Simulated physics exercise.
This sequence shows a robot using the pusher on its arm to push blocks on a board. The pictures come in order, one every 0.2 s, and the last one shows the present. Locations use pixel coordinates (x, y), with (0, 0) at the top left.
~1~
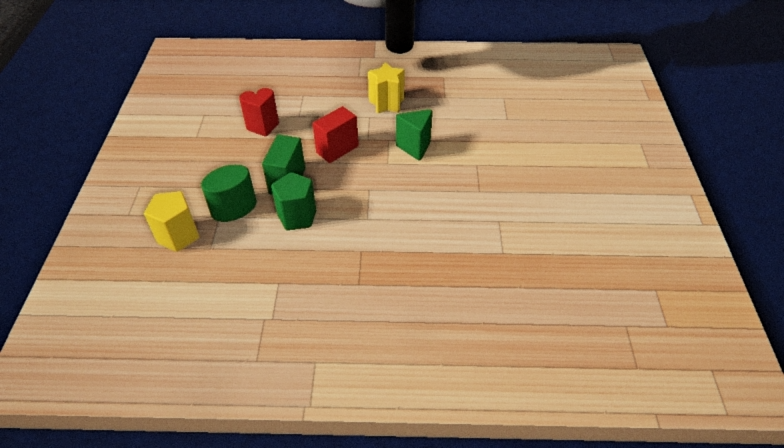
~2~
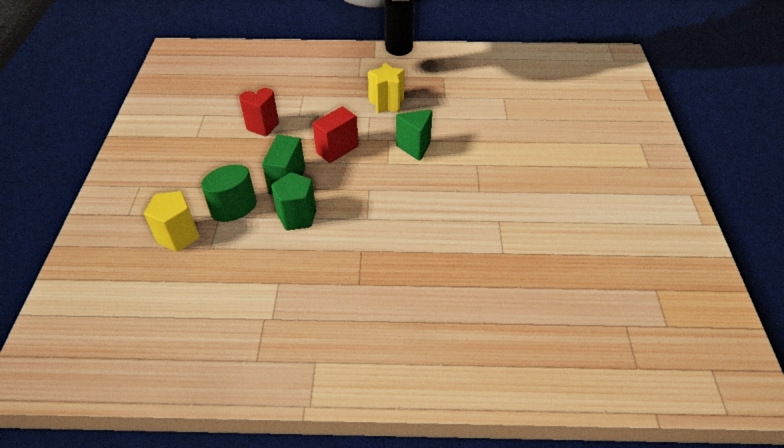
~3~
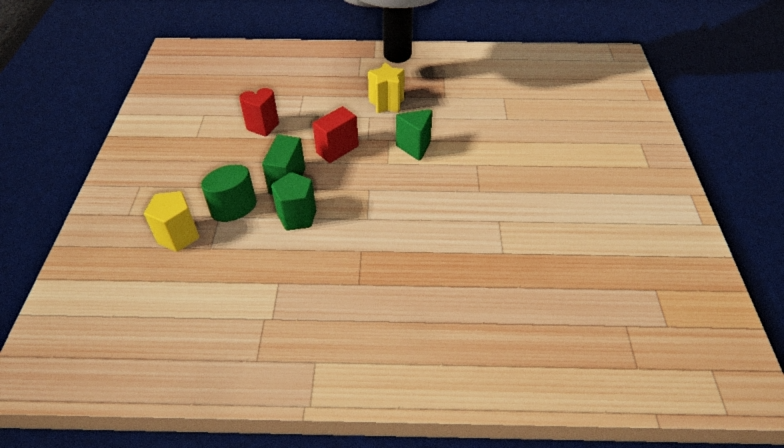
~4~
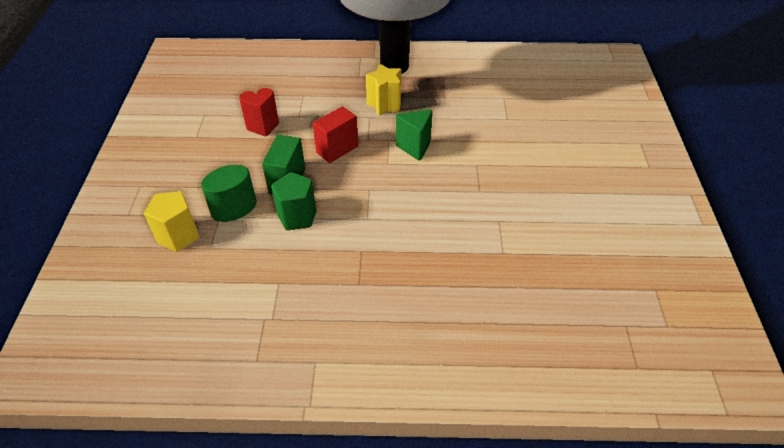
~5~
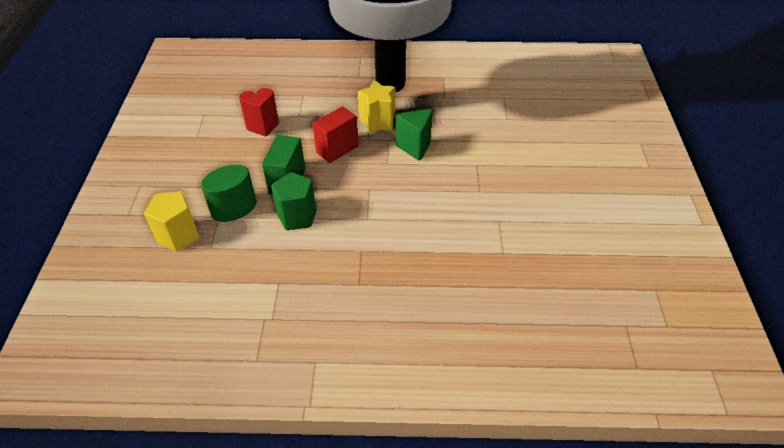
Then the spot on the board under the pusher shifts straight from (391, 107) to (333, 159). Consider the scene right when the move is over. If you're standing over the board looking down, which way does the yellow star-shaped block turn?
The answer is counter-clockwise.
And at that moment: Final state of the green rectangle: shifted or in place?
Moved off its spot.
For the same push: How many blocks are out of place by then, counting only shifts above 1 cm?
Count: 3 or more.
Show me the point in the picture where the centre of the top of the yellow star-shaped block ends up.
I'd place it at (336, 148), taking the centre of its top.
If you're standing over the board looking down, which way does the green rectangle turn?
I'd predict that, seen from above, the green rectangle rotates counter-clockwise.
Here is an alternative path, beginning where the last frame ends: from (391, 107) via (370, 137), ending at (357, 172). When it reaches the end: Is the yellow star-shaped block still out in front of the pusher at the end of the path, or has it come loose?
The yellow star-shaped block is leading.
The first path, step by step. Halfway along, pusher (362, 112); red rectangle (316, 133), turned 15° clockwise; yellow star-shaped block (352, 121).
At the end, pusher (331, 138); green rectangle (260, 158), turned 30° anticlockwise; red rectangle (296, 146), turned 40° clockwise; yellow star-shaped block (336, 148), turned 40° anticlockwise; green triangle not moved.
